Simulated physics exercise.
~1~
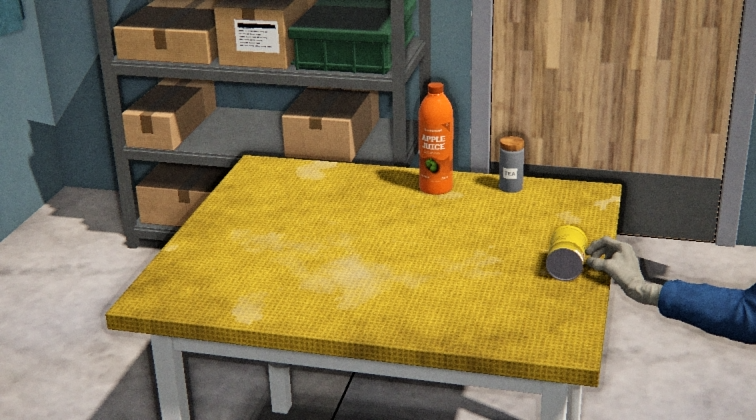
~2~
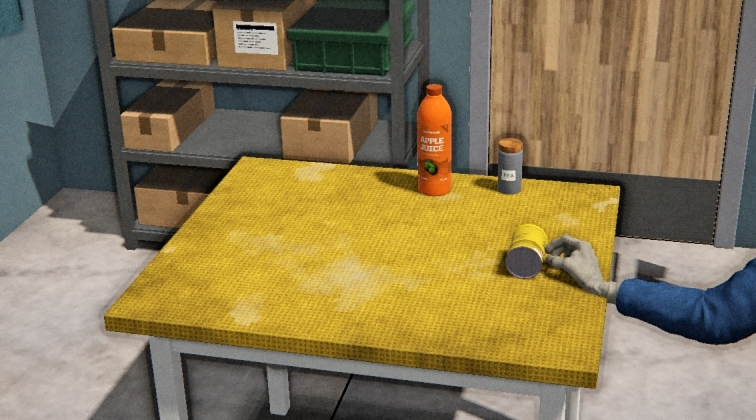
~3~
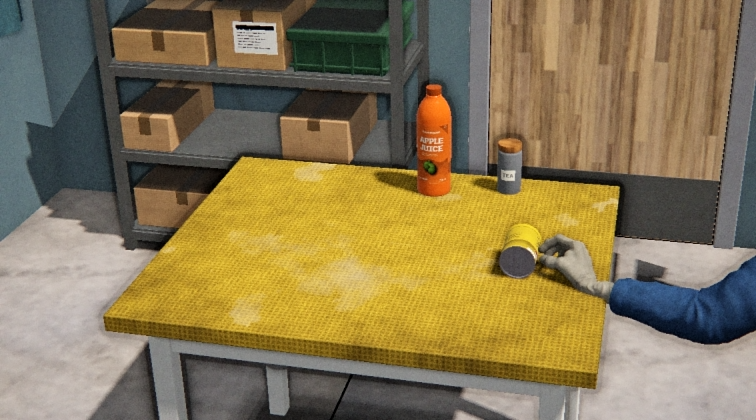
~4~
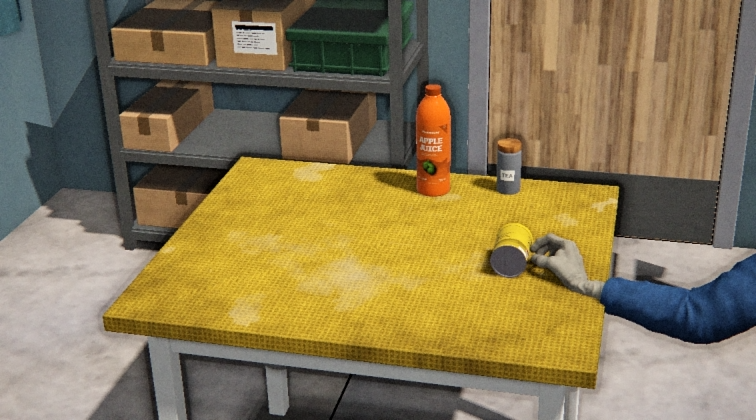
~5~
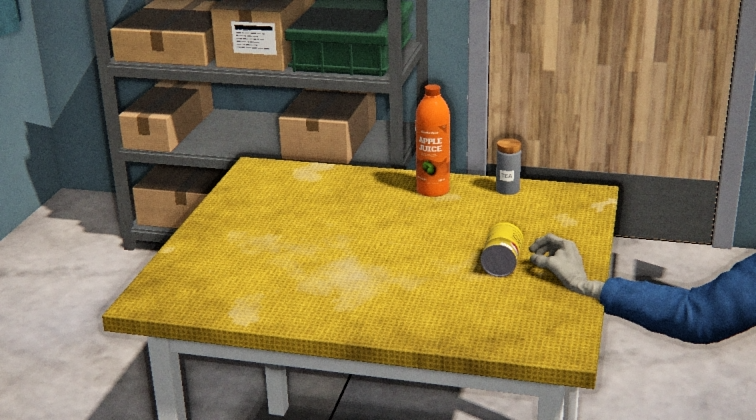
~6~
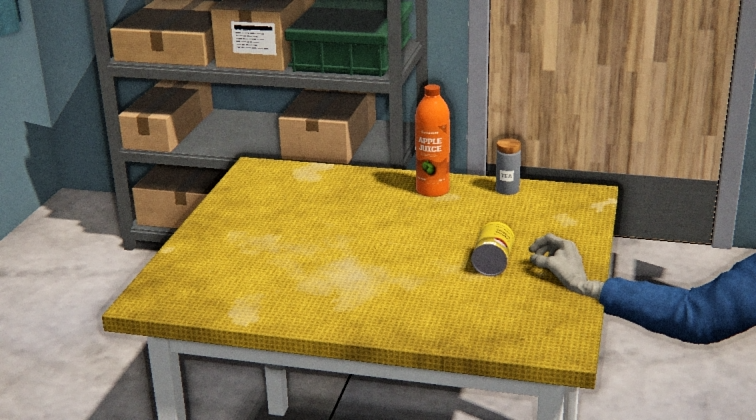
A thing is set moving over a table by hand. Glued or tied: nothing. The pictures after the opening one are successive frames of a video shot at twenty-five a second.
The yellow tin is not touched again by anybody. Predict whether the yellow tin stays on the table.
It never gets off the table.
Then, 0.30 s later than the last frame, yellow tin moved well along near (436, 244).
Then, 0.60 s later than the last frame, yellow tin moved well along near (395, 240).
When it is over, moved from the start, yellow tin. End places, in pixels of the last picture, yellow tin near (358, 236).
